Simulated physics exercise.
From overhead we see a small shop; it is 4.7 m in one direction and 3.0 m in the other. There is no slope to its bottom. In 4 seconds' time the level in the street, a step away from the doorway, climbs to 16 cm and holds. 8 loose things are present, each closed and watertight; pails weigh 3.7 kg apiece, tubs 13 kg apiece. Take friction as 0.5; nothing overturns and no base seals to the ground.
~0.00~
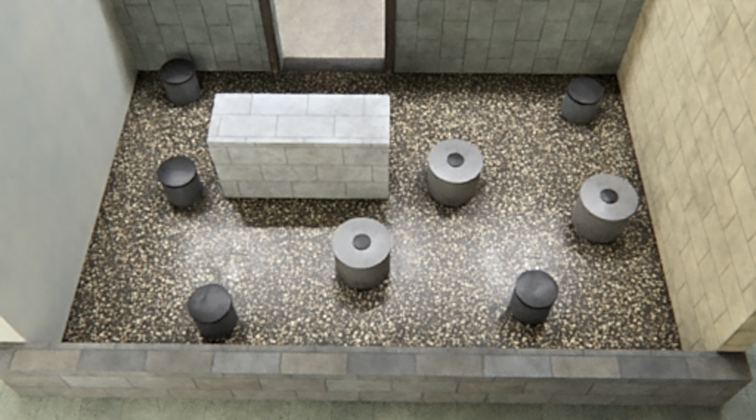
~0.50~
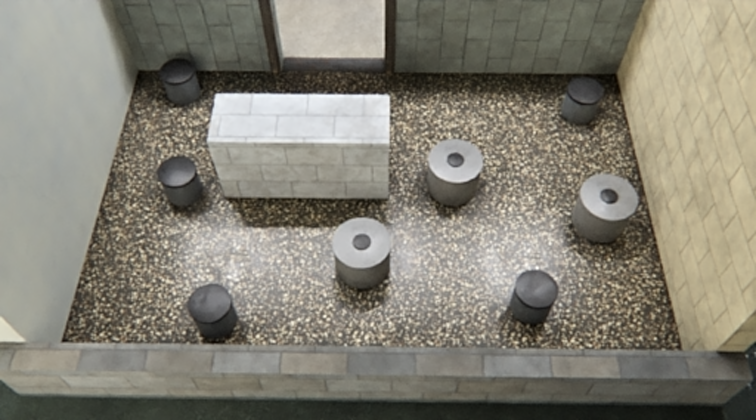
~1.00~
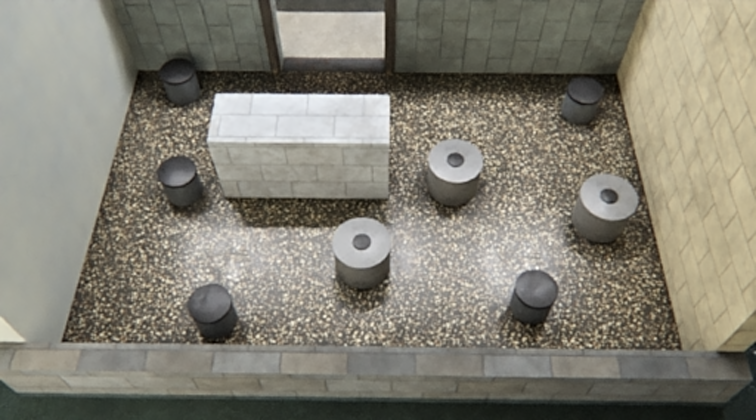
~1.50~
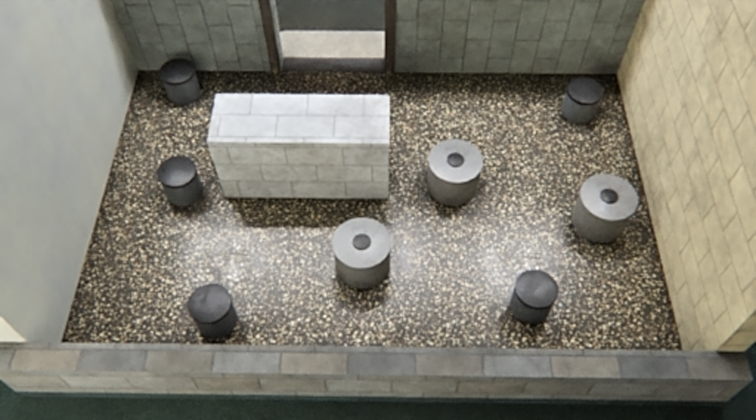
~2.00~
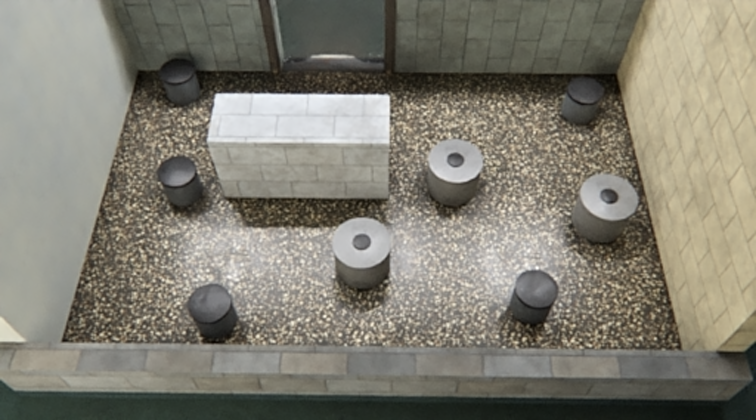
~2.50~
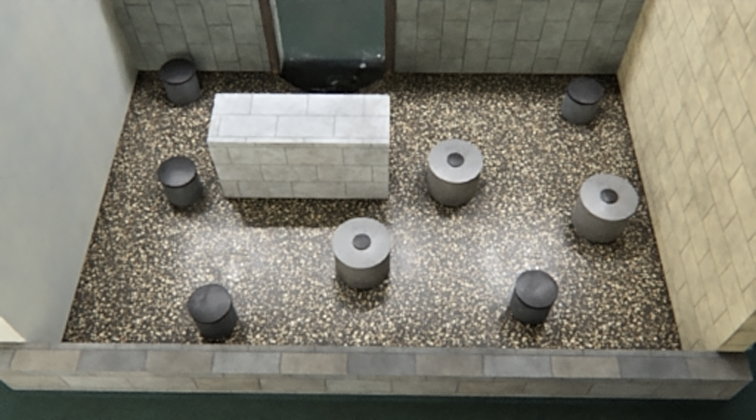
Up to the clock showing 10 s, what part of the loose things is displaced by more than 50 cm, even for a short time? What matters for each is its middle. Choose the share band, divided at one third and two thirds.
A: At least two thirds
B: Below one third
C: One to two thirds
The answer is B.
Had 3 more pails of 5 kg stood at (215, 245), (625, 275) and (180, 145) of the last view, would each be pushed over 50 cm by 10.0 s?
In order: Not as far; not as far; farther.
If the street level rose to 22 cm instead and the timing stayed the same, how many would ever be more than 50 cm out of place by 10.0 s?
So the tally would be 3.
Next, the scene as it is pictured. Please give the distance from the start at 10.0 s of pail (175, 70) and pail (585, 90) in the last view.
They've ended up 80 cm and 30 cm away, in that order.
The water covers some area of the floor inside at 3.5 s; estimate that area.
Some 1.5 m2 of it.
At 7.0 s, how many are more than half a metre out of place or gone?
Count then: 0.
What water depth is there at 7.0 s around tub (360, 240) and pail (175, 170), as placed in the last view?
Depth approx. 1 cm / 1 cm.
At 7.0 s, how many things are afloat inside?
That would be 1 of them.
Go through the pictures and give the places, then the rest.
In the first picture, a pail at (537, 288) rests on the ground; a tub at (609, 197), on the bottom; water covers 0.0 m2; 0 of 8 have shifted.
In the second picture, a pail at (537, 288), on the bottom; a tub at (609, 197) rests on the ground; 0.0 m2 under water; 0 of 8 have shifted.
In the third picture, a pail at (537, 288) rests on the ground; a tub at (609, 197), on the bottom; water covers 0.0 m2; 0 of 8 have shifted.
In the fourth picture, a pail at (537, 288), on the bottom; a tub at (609, 197) rests on the ground; water covers 0.0 m2; 0 of 8 have shifted.
In the fifth picture, a pail at (537, 288), on the bottom; a tub at (609, 197) rests on the ground; 0.0 m2 under water; 0 of 8 have shifted.
In the sixth picture, a pail at (537, 288), on the bottom; a tub at (609, 197), on the bottom; 0.2 m2 under water; 0 of 8 have shifted.
After 3.5 s 0 of 8 are over 50 cm from their spots; 0 afloat.
After 4.5 s 0 of 8 are over 50 cm from their spots; 0 afloat.
After 7.0 s 0 of 8 are over 50 cm from their spots; 1 afloat.
After 10.0 s 1 of 8 are over 50 cm from their spots, and 1 have been at some point; 2 afloat.
